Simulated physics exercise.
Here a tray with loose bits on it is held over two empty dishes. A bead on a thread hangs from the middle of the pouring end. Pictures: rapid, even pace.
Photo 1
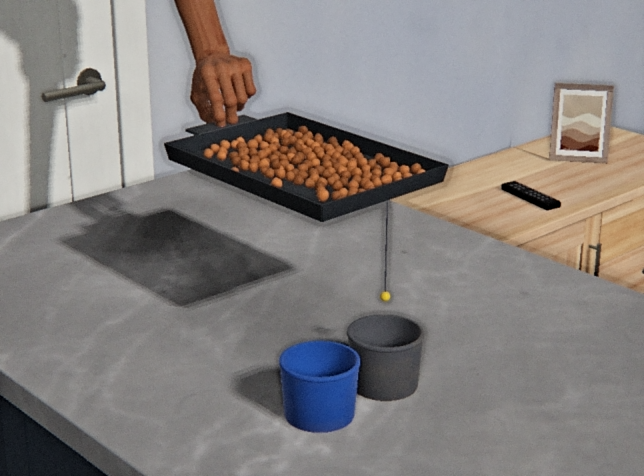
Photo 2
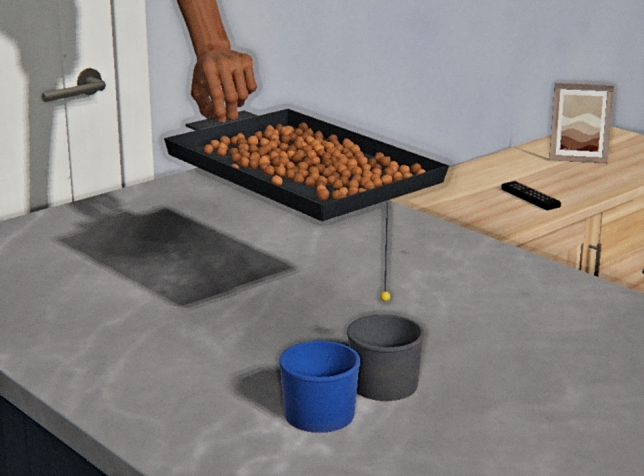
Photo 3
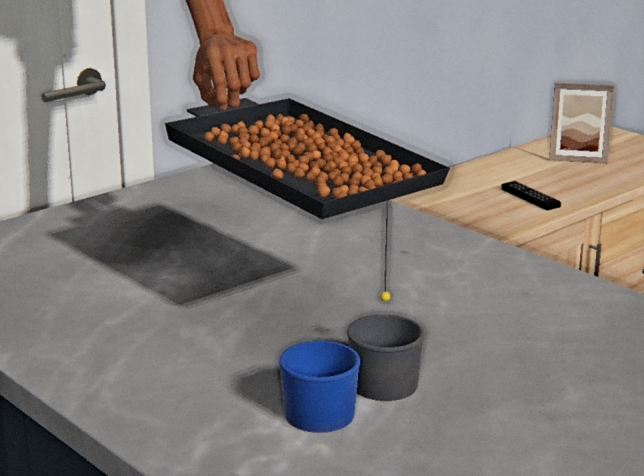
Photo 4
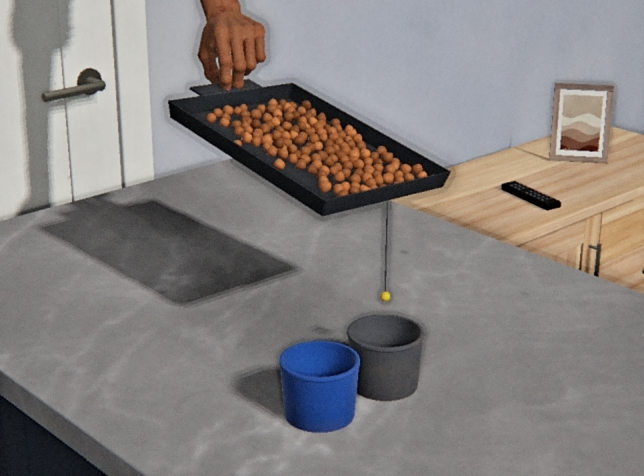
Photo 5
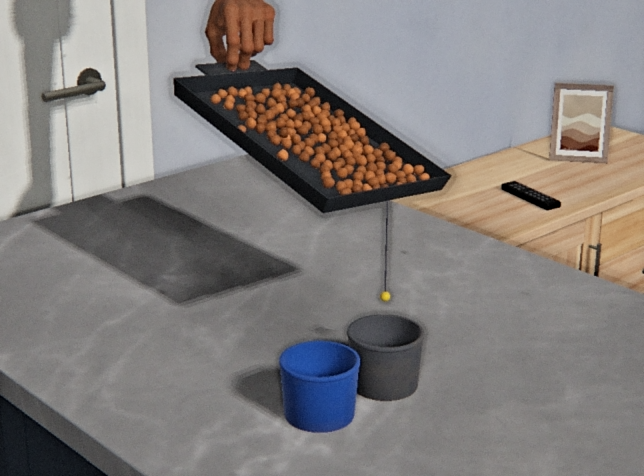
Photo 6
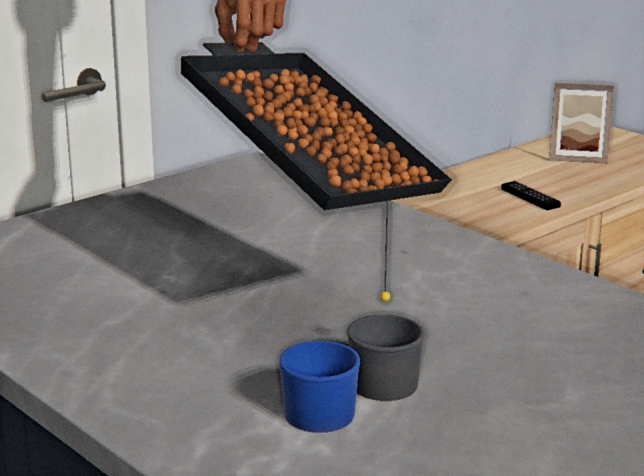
A hand steadily raising the back of a dark tray of hazelnuts, tilting it above blue and grey cups on a counter.
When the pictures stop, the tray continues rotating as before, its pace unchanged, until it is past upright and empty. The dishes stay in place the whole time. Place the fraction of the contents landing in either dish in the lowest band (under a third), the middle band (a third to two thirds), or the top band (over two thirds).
In the end the catch comes to beneath one third of the load.
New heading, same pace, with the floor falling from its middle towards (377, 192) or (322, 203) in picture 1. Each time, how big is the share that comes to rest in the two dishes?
You'd get 10 per cent the first time and 40 per cent the second time.
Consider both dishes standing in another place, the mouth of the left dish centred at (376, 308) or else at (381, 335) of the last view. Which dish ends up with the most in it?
Placement one gives the one at right, placement two gives the one at right.
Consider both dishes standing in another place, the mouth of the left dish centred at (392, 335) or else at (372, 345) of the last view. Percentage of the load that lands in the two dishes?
The first position comes out at 50 per cent, the other at 20 per cent.
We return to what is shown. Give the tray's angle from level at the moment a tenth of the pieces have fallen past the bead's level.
Tilt: Around 105 degrees.
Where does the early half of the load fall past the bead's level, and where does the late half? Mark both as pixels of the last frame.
The opening half passes (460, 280), the closing half (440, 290).
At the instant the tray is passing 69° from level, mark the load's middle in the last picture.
The middle of the pieces shows up near (397, 136).
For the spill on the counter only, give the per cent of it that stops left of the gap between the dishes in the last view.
Near 0 in a hundred.
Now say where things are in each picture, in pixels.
The first picture shows corners of the pouring end near (322, 203) and (444, 164), level; middle of the load near (315, 163), hazelnuts; left dish near (346, 396); right dish near (411, 366); bead on its thread near (385, 296).
The second picture shows corners of the pouring end near (322, 203) and (444, 165), level; middle of the load near (315, 161).
The third picture shows corners of the pouring end near (324, 201) and (445, 167), tipped barely, lowest at the right corner; middle of the load near (316, 155).
The fourth picture shows corners of the pouring end near (326, 198) and (446, 171), tipped a little, lowest at the right corner; middle of the load near (317, 146).
The fifth picture shows corners of the pouring end near (328, 196) and (447, 174), tipped clearly, lowest at the right corner; middle of the load near (321, 138).
The sixth picture shows corners of the pouring end near (331, 194) and (447, 178), tipped clearly, lowest at the right corner; middle of the load near (328, 131), near half on the move; left dish near (346, 396); right dish near (411, 366).
Shortly afterwards, tray tipped steeply; the whole lot on the tray.
Next, tray tipped past a quarter turn; near a quarter on the tray; only a few in the right dish; near a third outside both; near a third in the air.
Some moments later, tray tipped past a quarter turn; the whole lot outside both.
In the end, tray tipped past a quarter turn; none at all in the left dish; none at all in the right dish; the whole lot outside both.
